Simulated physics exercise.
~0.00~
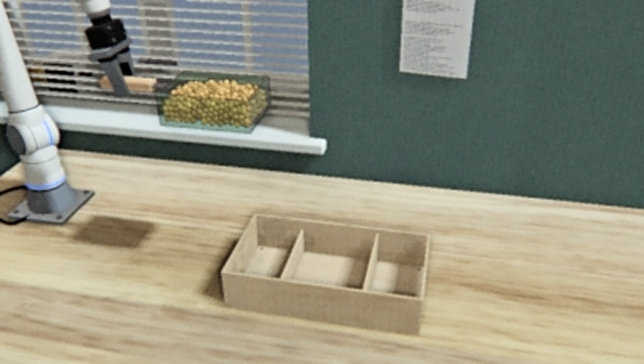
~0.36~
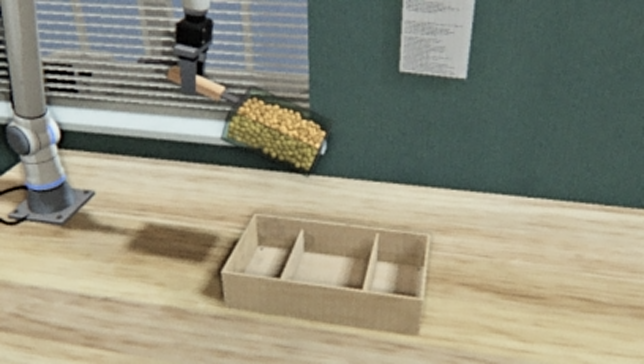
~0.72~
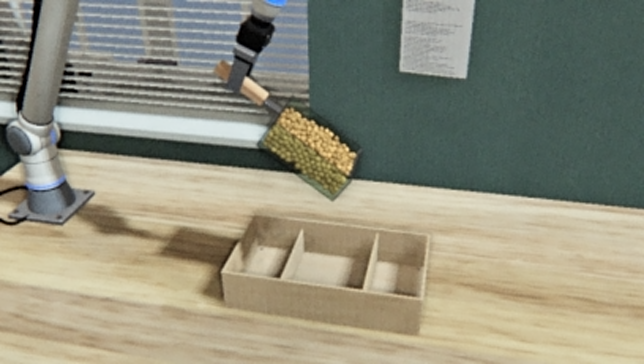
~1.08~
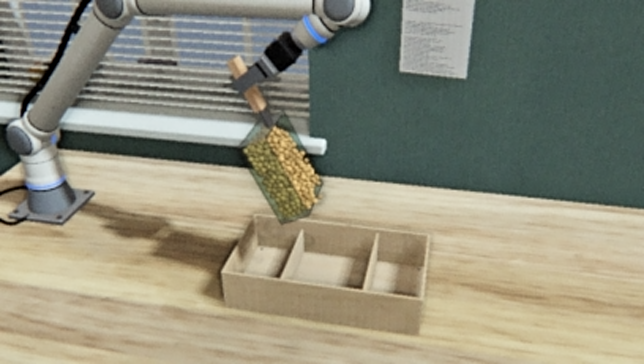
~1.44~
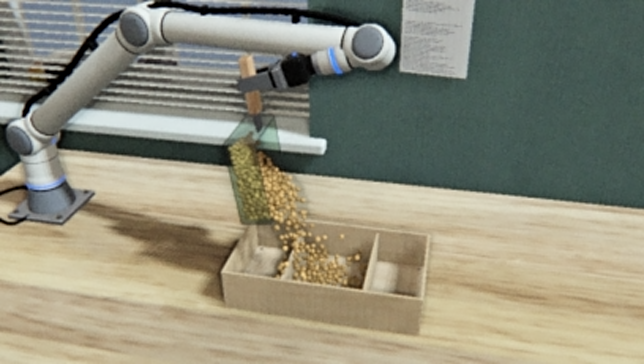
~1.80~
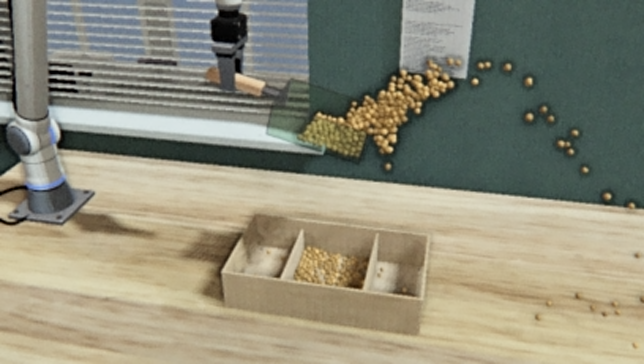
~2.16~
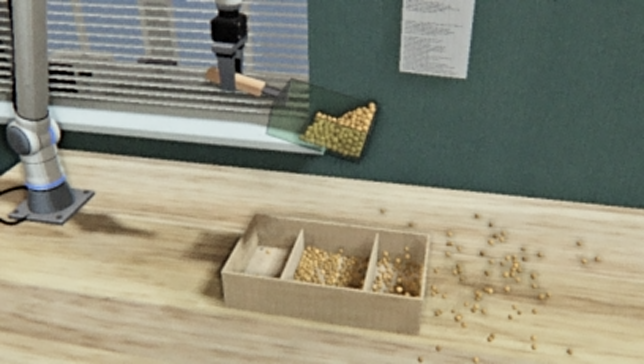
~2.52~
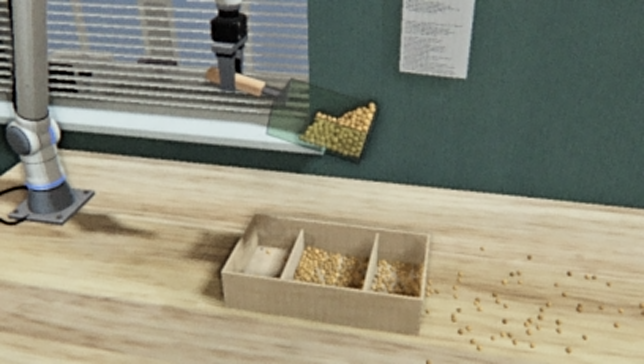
On a wooden table, a robot arm tips chickpeas into a divided crate, scattering some beyond it.
